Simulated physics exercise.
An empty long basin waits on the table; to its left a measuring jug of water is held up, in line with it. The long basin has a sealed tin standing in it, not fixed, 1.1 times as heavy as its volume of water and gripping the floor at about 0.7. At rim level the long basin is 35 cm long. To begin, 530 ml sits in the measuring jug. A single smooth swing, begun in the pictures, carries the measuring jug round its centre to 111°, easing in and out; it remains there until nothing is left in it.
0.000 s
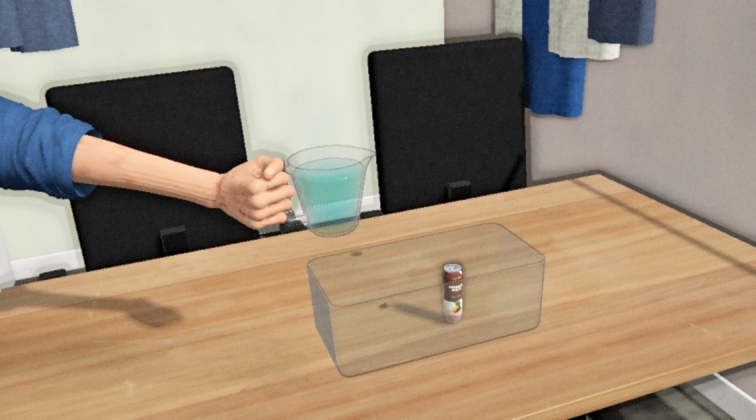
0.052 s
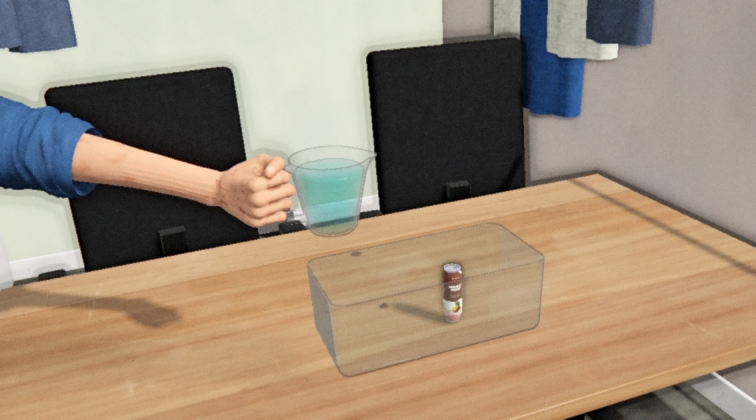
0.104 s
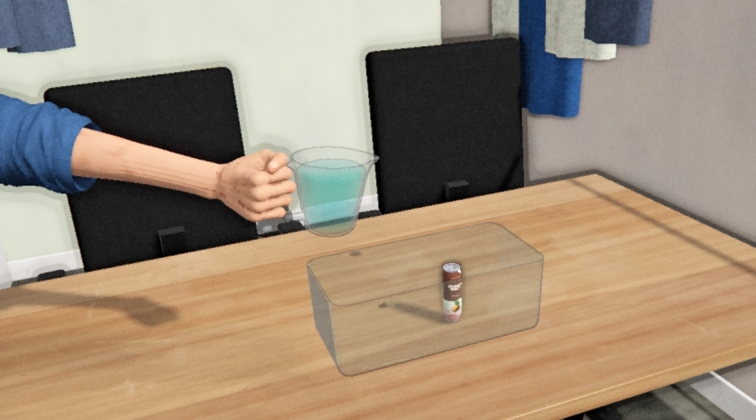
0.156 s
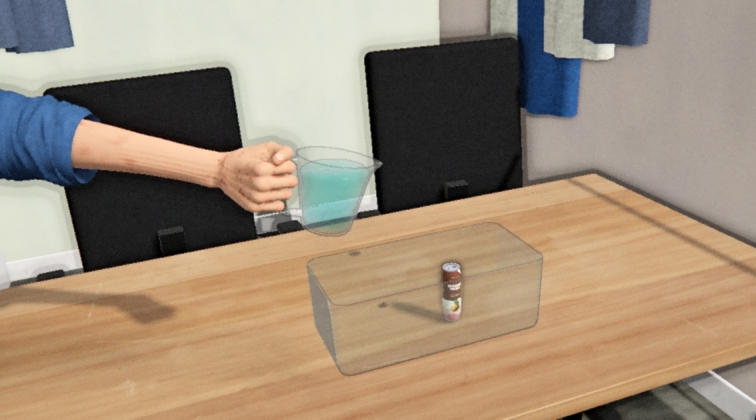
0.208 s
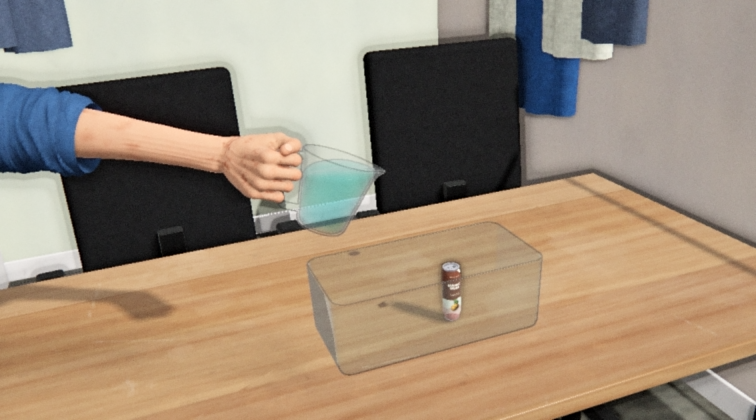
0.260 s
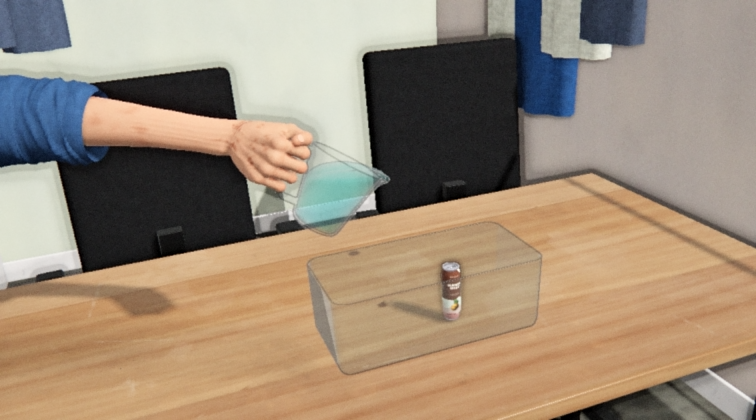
A hand reaching in from the left, its arm in a blue sleeve, holds a clear jug of turquoise liquid above a wooden table, seen from slightly above. Below and to the right sits a long transparent basin with a small brown-and-white tin showing through it, while black chairs and hanging clothes stand behind. The hand tilts the jug rightward, slowly then faster, as the view stays almost still.
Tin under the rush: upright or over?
It ends up erect.
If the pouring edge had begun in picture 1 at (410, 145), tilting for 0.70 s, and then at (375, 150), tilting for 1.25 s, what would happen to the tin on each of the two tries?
In the first try it comes down; in the second it remains standing.
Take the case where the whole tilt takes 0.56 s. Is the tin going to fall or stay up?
It stays steady, then.
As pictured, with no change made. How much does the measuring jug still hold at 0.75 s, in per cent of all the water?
3 %.
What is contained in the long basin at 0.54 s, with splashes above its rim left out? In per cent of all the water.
I'd estimate some 32 percent of the liquid.
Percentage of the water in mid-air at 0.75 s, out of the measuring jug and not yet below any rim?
Roughly 6 %.
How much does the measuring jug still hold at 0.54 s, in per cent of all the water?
I reckon about 40 in a hundred is still held.
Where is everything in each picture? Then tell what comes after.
The first picture shows tilt 0°; pouring edge (375, 151); surface from (293, 173) to (362, 162); the long basin's rim runs from (318, 284) to (521, 240); the tin's top is at (453, 270).
The second picture shows tilt 2°; pouring edge (376, 152); surface from (293, 172) to (363, 162).
The third picture shows tilt 6°; pouring edge (378, 156); surface from (295, 171) to (364, 163).
The fourth picture shows tilt 13°; pouring edge (381, 161); surface from (298, 171) to (368, 165).
The fifth picture shows tilt 22°; pouring edge (385, 170); surface from (302, 174) to (375, 166).
The sixth picture shows tilt 34°; pouring edge (387, 180); surface from (303, 179) to (377, 172); 2 per cent is over the edge.
Then, 0.54 s in, the tilt is 98° and 39 per cent is still to pour; the tin stands where it began.
Then, 0.75 s in, the tilt is 111° and 3 per cent is still to pour; the tin stands where it began.
Then, 0.96 s in, the tilt is 111° and 0 per cent is still to pour; the tin stands where it began.
Then, 1.20 s in, the tilt is 111° and 0 per cent is still to pour; the tin stands where it began.
Finally, the tin stands where it began.
